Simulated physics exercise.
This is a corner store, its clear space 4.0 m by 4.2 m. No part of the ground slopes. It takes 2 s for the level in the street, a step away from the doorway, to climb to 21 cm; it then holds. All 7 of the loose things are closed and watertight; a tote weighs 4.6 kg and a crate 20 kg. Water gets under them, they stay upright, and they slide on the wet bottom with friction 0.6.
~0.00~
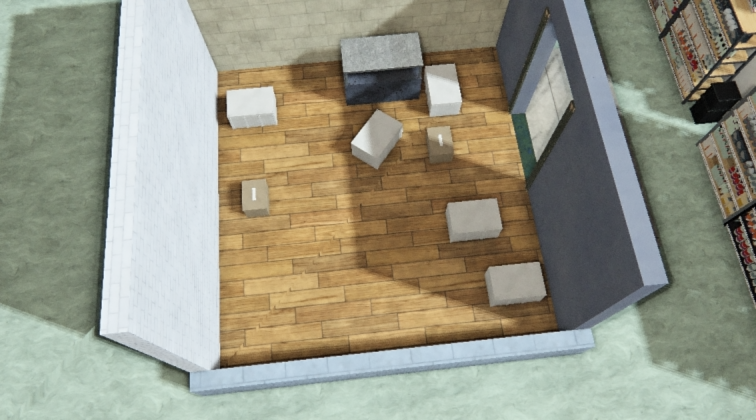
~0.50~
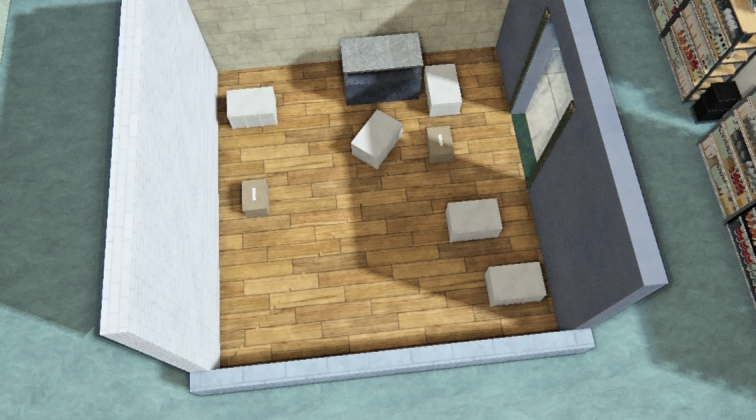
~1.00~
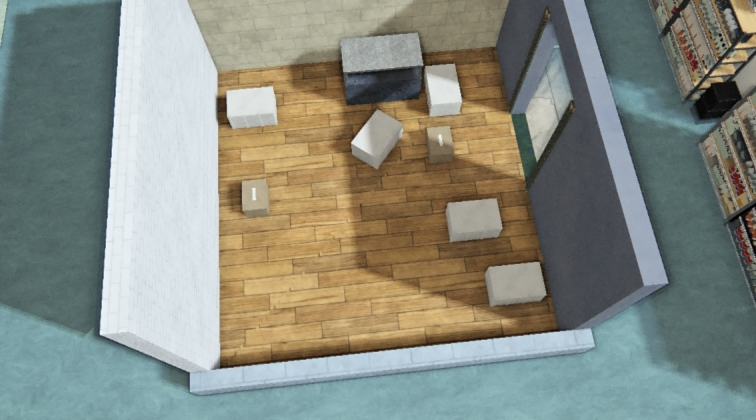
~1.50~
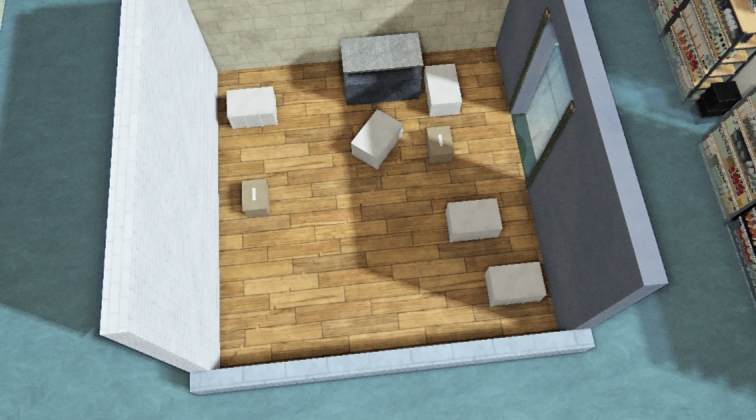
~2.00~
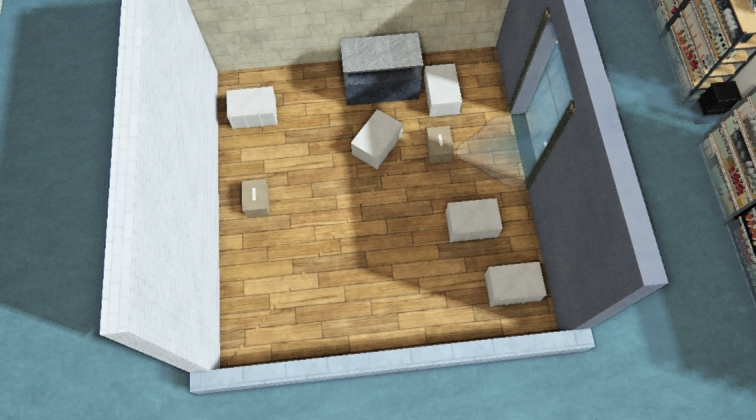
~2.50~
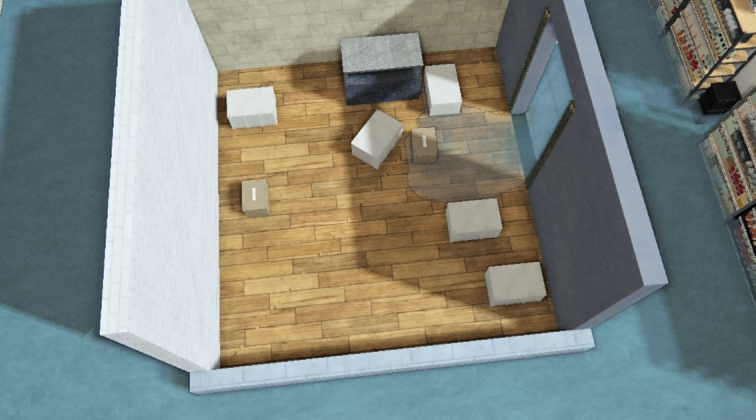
Corner store with scattered boxes, water rising outside, then spreading in through the right-hand doorway and nudging one small tote left.
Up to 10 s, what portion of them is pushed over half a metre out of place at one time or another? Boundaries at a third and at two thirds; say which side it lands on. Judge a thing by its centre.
I'm guessing the result is some.
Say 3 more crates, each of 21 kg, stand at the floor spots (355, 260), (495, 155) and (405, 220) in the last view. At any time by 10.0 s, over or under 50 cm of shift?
One by one, in that order: Below it, above it, below it.
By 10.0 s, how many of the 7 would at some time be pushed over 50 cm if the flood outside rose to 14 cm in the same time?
That would give 1.
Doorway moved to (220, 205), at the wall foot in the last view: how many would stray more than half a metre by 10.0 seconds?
In that case the number is 5.
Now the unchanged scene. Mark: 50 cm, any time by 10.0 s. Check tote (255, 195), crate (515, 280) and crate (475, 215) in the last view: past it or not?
Result, in turn: Exceeded / stayed within / stayed within.
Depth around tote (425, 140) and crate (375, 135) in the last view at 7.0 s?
8 and 6 cm.
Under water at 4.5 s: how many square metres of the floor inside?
My estimate is roughly 10.5 m2.
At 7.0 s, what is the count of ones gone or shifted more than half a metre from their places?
3 in all.
After 3.5 s 1 of 7 are over 50 cm from their spots; 1 afloat.
After 4.5 s 2 of 7 are over 50 cm from their spots; 0 afloat.
After 7.0 s 3 of 7 are over 50 cm from their spots; 2 afloat.
After 10.0 s 3 of 7 are over 50 cm from their spots, and 3 have been at some point; 4 afloat.
